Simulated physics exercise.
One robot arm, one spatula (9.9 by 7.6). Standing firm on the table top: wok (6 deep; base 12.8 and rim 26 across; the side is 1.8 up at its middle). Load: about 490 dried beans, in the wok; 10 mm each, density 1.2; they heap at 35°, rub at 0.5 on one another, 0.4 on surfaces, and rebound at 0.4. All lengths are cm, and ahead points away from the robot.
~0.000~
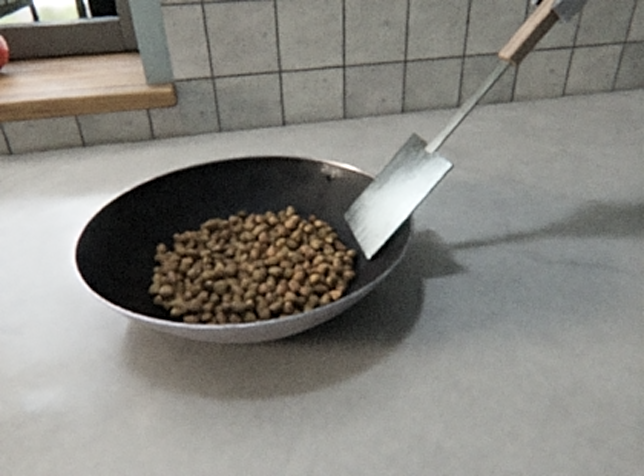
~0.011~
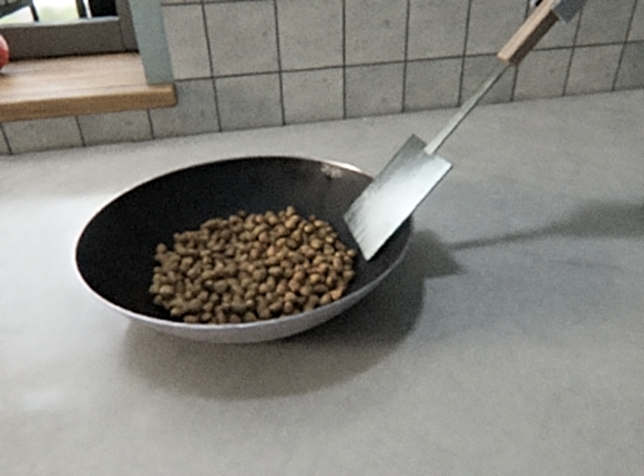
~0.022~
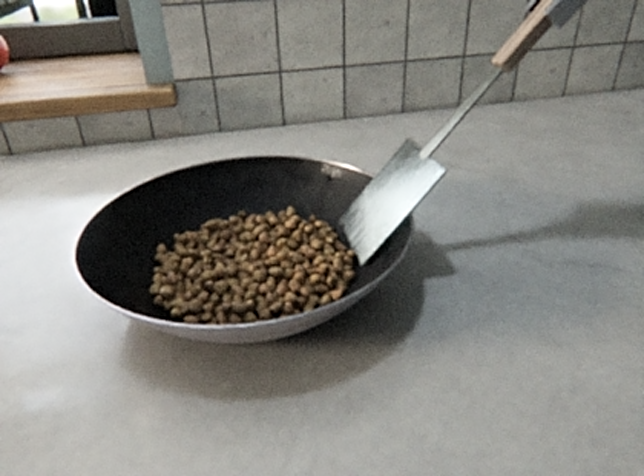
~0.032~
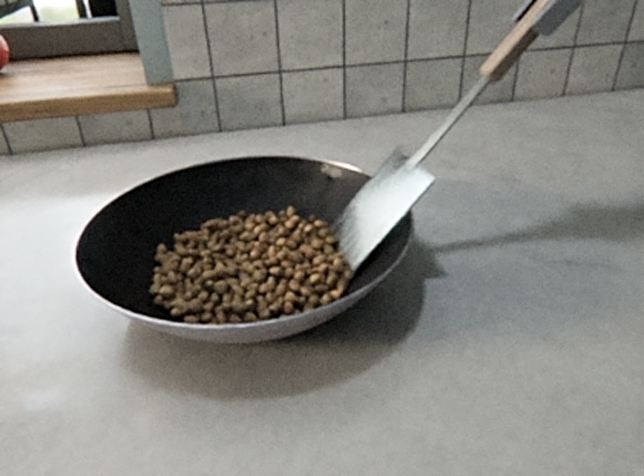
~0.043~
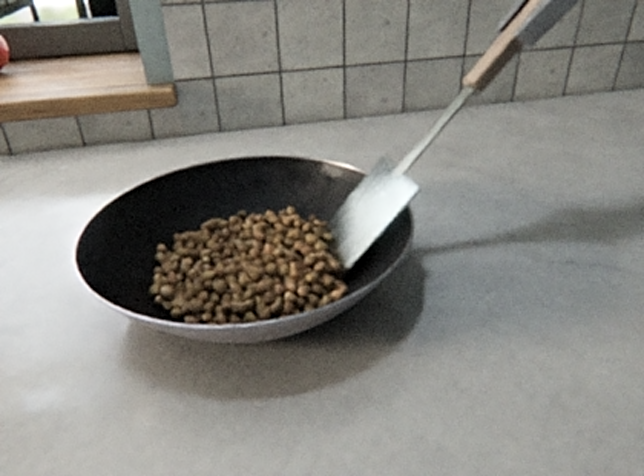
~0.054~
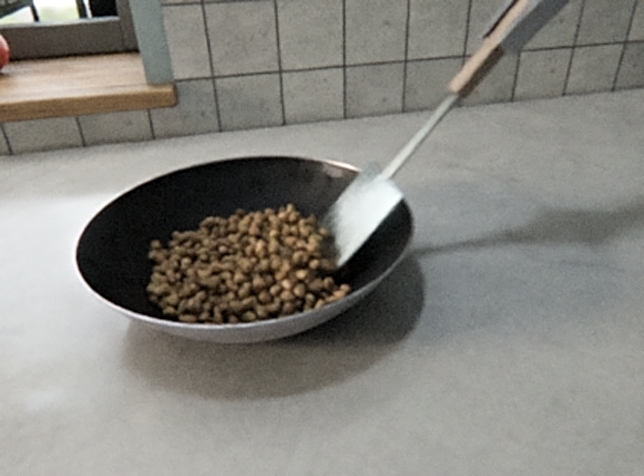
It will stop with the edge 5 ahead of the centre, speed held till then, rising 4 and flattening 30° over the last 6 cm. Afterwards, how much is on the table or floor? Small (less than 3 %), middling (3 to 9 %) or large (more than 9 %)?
Answer: Middling; 3 to 9 % of the dried beans finish on the table or floor.
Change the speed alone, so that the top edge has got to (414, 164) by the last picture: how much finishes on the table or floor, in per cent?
About 0 per cent.
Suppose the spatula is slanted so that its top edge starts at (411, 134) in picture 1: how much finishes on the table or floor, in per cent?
About 5 per cent.
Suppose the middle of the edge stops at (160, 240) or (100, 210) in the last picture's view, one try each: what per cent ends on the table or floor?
Some 20 and 45 per cent.
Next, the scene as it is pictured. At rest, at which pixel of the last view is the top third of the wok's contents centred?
At about (155, 268).
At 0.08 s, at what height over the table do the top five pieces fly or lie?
Some 5 cm.
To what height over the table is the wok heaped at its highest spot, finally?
Some 6.0 cm.
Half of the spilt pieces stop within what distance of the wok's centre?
Some 32 cm.
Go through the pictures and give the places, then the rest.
Spatula top edge at (433, 148), sloping 49°; upper third of the load around (249, 261), from x 155 to 350, top at y 215; 490 in the wok, in the first frame.
Spatula top edge at (432, 149), sloping 49°; upper third of the load around (249, 261), from x 155 to 350, top at y 215, in the second frame.
Spatula top edge at (426, 153), sloping 49°; upper third of the load around (250, 261), from x 155 to 350, top at y 215, in the third frame.
Spatula top edge at (415, 162), sloping 49°; upper third of the load around (250, 261), from x 155 to 350, top at y 215, in the fourth frame.
Spatula top edge at (400, 171), sloping 49°; upper third of the load around (259, 257), from x 155 to 350, top at y 210, in the fifth frame.
Spatula top edge at (386, 177), sloping 49°; upper third of the load around (259, 257), from x 155 to 350, top at y 210; 490 in the wok, in the sixth frame.
After 0.08 s, sloping 48°, highest piece 7 above the table; 490 in the wok.
After 0.11 s, sloping 39°, highest piece 8 above the table; 490 in the wok.
After 0.32 s, sloping 19°, highest piece 7 above the table; 462 in the wok, 22 on the table or floor, 6 on the blade or in flight.
After 1.37 s, sloping 19°, highest piece 6 above the table; 461 in the wok, 29 on the table or floor.
At rest, 461 in the wok, 29 on the table or floor. That is 6 % on the table or floor.
